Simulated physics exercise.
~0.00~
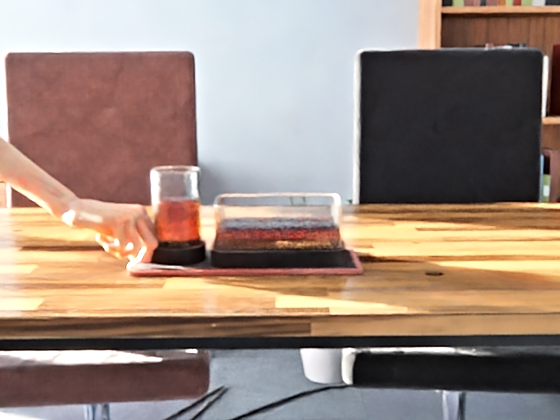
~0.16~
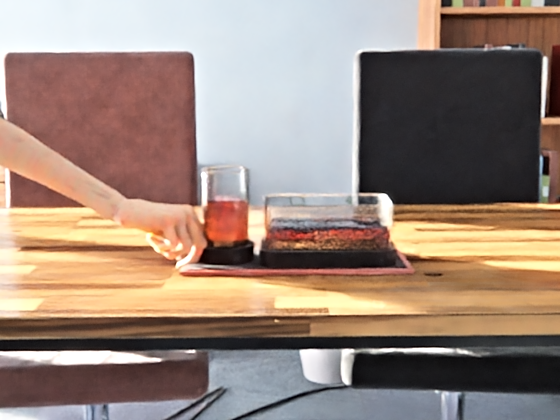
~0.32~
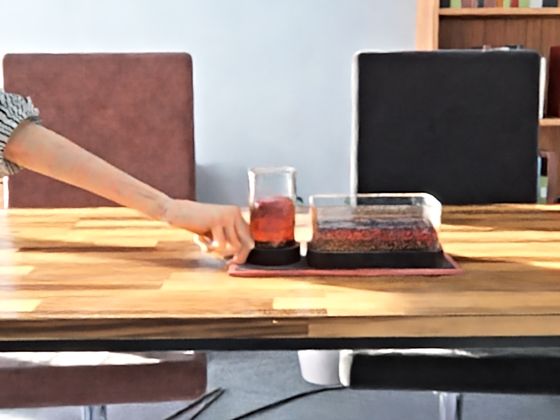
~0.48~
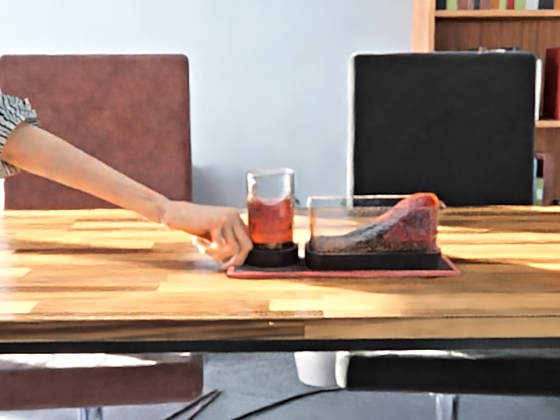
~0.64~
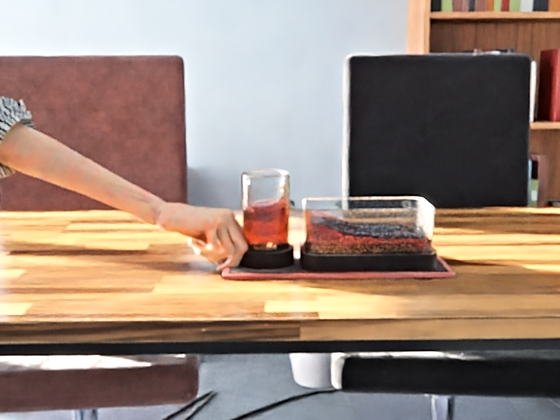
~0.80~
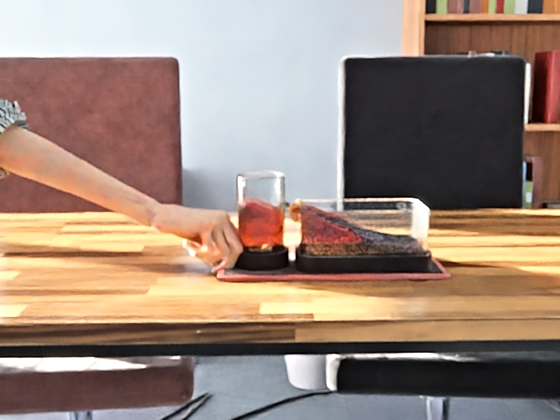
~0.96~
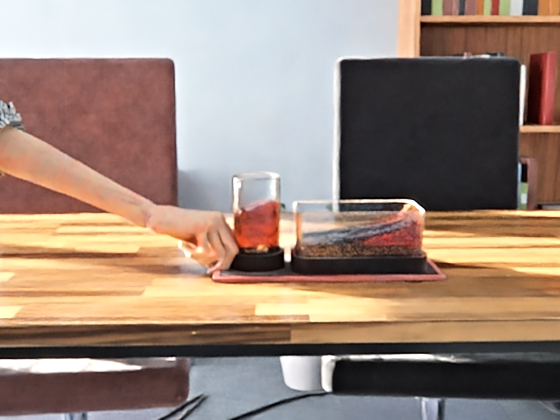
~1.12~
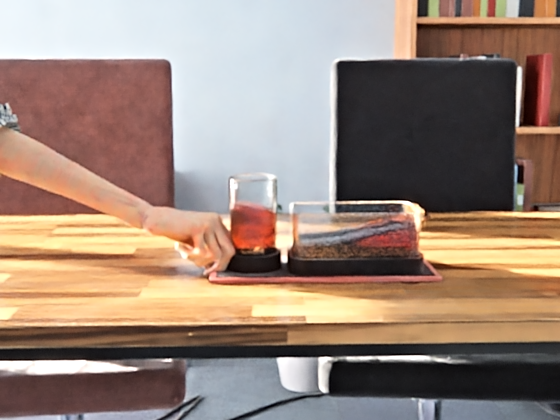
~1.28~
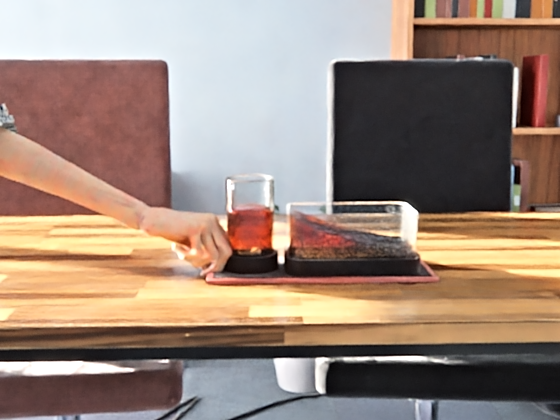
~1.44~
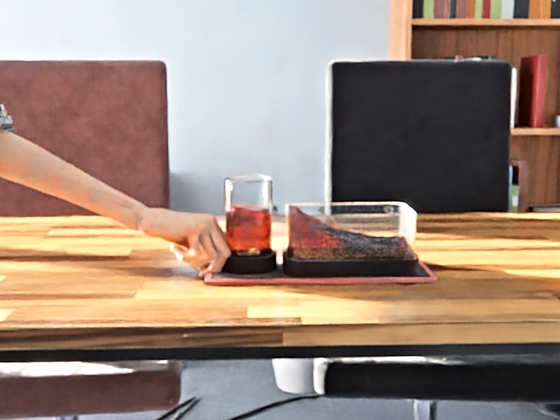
A reddish tray carrying a slim glass and an oblong clear tub, both open and holding reddish tea, glides right along a wooden table, pushed by a hand at its left end. Two chairs, one brown and one black, stand behind. The tray then stops abruptly, and the tea in the tub surges into a steep heap at the right side. It sloshes back to the left and swings to and fro, while the tea in the glass only tilts and rocks. By the end the tray sits still, the hand remains beside it, and the tub's tea still slopes up toward the left.
